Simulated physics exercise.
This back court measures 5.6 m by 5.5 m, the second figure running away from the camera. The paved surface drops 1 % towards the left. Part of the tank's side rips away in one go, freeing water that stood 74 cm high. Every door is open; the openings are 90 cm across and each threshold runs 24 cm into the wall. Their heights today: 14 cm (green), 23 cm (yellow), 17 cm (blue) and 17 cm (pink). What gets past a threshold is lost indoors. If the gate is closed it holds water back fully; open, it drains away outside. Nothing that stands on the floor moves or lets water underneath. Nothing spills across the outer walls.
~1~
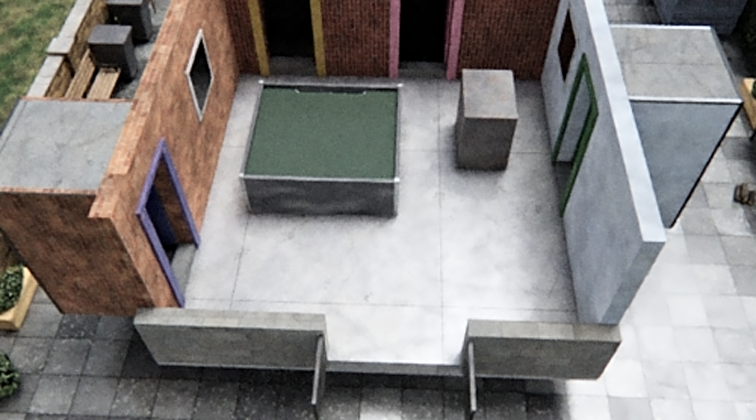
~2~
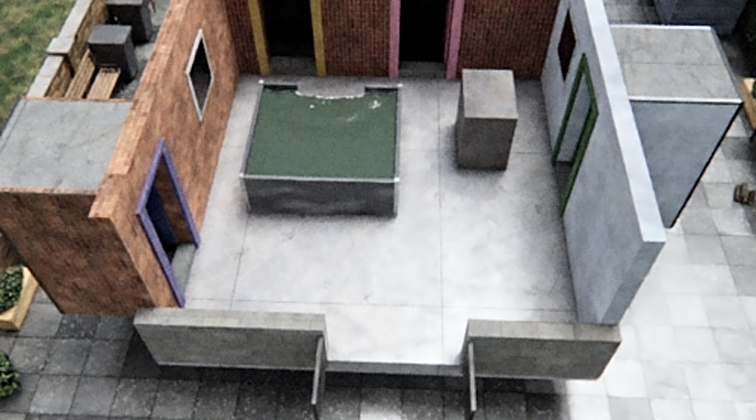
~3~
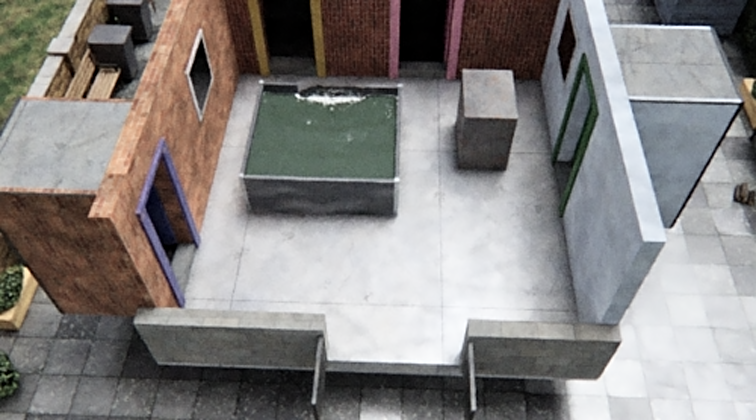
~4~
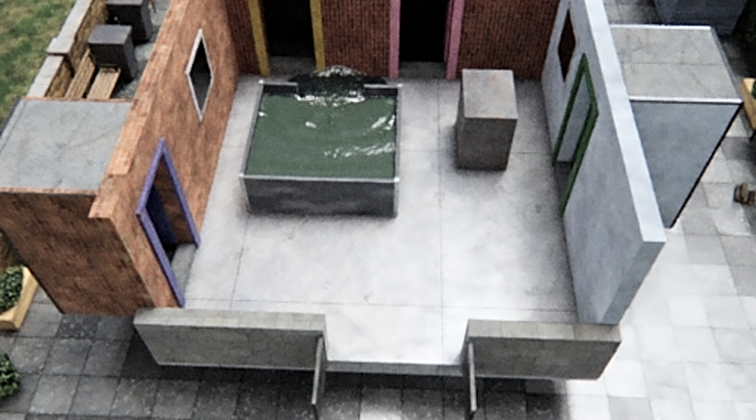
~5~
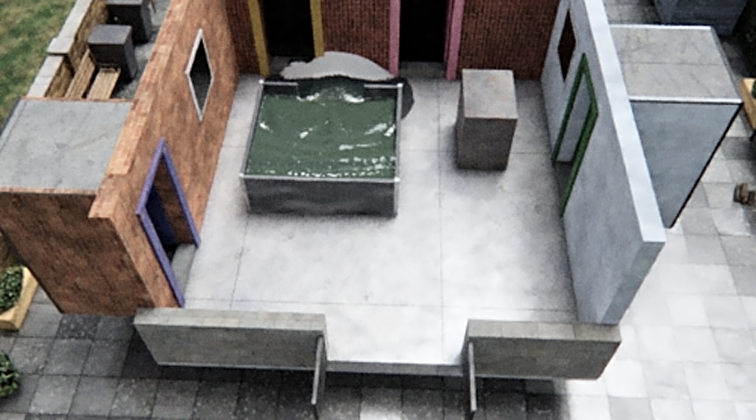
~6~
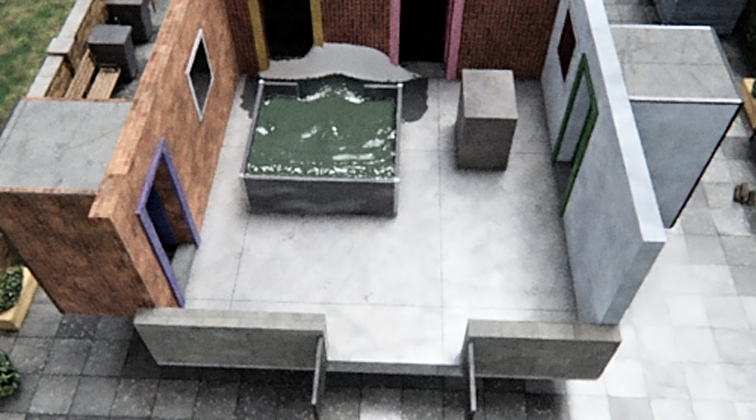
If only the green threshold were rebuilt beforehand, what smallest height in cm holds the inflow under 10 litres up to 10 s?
It would have to be roughly 5 cm high.
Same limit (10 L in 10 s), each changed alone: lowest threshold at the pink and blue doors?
About 14.0 cm at pink and 11.0 cm at blue.
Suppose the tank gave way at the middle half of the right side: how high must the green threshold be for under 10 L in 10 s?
About 21 cm.
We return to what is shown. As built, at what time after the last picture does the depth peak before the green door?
Near 9.5 s.
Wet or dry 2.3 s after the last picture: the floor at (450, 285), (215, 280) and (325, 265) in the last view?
In turn: Dry, under water, dry.
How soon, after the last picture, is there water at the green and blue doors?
Green 1.6 s, blue 1.8 s.
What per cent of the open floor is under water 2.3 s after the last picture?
Near 55 per cent is wet.
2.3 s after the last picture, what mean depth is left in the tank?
About 35 cm.
Then, 0.7 s after the last picture water covers 20 % of the floor, deepest (54 cm) near (336, 79); it has not reached the green door.
Then, 2.3 s after the last picture water covers 55 % of the floor, deepest (35 cm) near (248, 84); 5 cm at the green door, 0 litres in over its 14 cm threshold.
Then, 9.3 s after the last picture water covers 95 % of the floor, deepest (18 cm) near (175, 338); 9 cm at the green door, 0 litres in over its 14 cm threshold.
At the green door as built, the water peaked near 9 cm, 9.3 s after the last picture.
Run again over the same 10 s with other heights there, 13 litres in over 4.5 cm, 3 litres over 6 cm. The limit of 10 litres is kept from about 5 cm up.
